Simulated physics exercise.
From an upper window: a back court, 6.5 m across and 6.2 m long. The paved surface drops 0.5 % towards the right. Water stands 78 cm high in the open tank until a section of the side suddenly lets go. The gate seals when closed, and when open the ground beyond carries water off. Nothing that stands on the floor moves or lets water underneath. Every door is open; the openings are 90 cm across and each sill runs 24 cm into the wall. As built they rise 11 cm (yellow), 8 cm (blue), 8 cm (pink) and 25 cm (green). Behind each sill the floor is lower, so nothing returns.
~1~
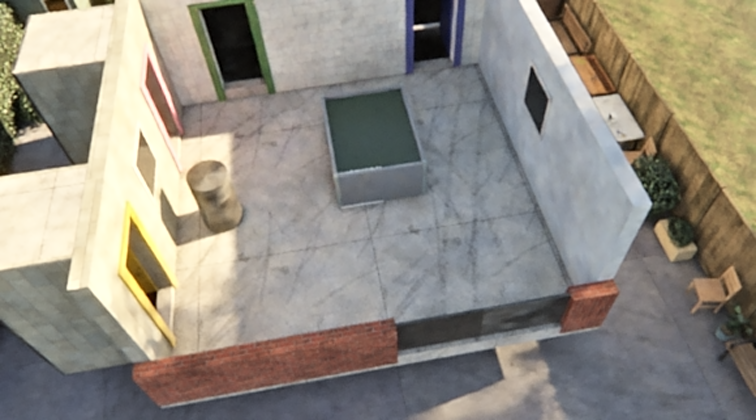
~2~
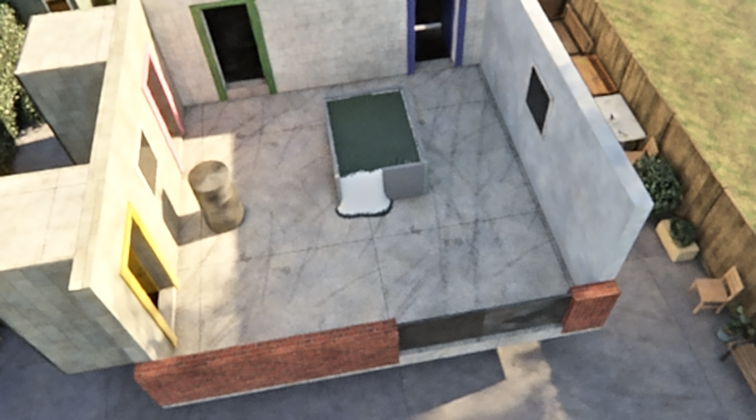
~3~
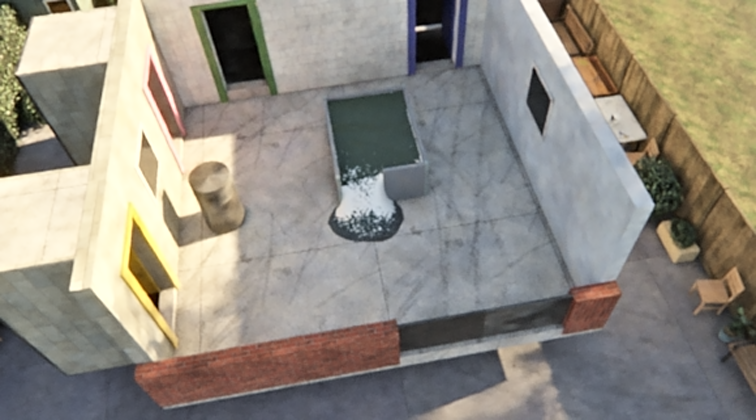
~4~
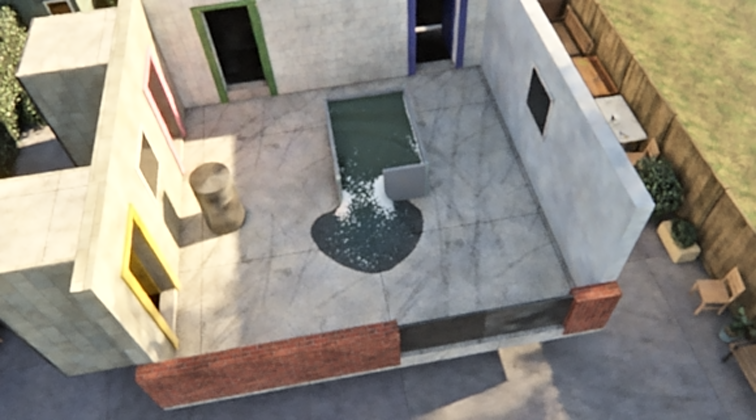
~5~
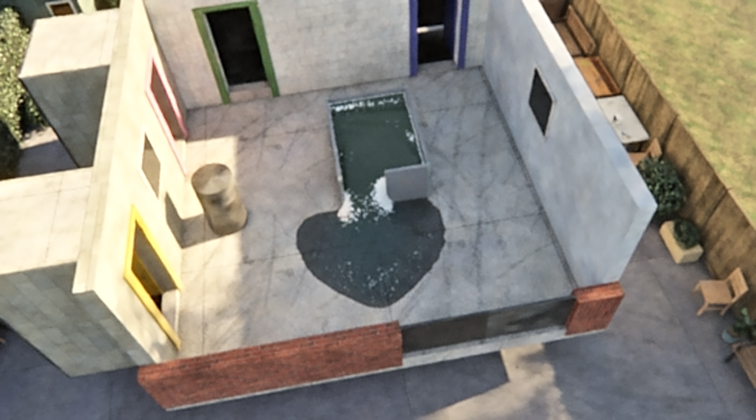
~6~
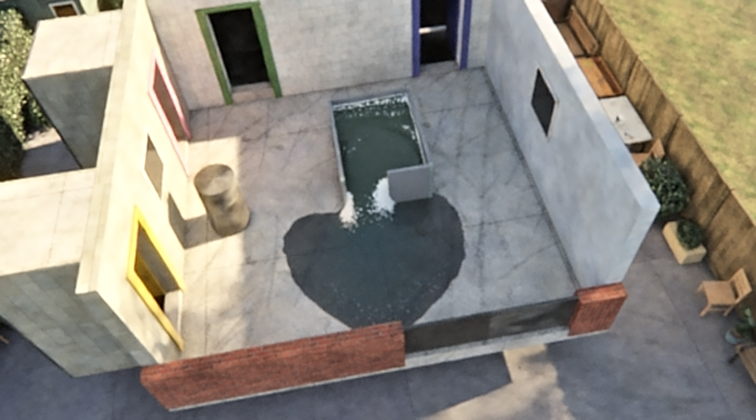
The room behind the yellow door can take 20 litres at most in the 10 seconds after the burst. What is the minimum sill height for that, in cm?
Close to 12 cm is just enough.
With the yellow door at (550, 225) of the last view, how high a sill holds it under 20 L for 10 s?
Roughly 6.0 cm.
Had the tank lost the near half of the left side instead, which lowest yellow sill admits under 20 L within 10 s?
Some 17 cm.
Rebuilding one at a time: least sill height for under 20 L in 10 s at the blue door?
Roughly 6.0 cm at blue.
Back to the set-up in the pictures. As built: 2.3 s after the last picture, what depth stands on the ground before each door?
Depths in cm: Yellow 16, blue 0, pink 0, green 0.
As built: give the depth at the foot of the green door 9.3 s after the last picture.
About 5.0 cm.
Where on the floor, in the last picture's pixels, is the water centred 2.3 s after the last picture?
At about (373, 243).
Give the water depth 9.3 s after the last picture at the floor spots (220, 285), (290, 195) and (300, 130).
In that order: 7, 2 and 7 cm.
Then, 0.7 s after the last picture water covers 30 % of the floor, deepest (38 cm) near (364, 212); it has not reached the yellow door.
Then, 2.3 s after the last picture water covers 35 % of the floor, deepest (28 cm) near (179, 385); 16 cm at the yellow door, 3 litres in over its 11 cm sill.
Then, 9.3 s after the last picture water covers 95 % of the floor, deepest (12 cm) near (364, 121); 7 cm at the yellow door, 27 litres in over its 11 cm sill.
At the yellow door as built, the water peaked near 16 cm, 2.1 s after the last picture.
Run again over the same 10 s with other heights there, 31 litres in over 10.5 cm, 9 litres over 14 cm. The limit of 20 litres is kept from about 12 cm up.
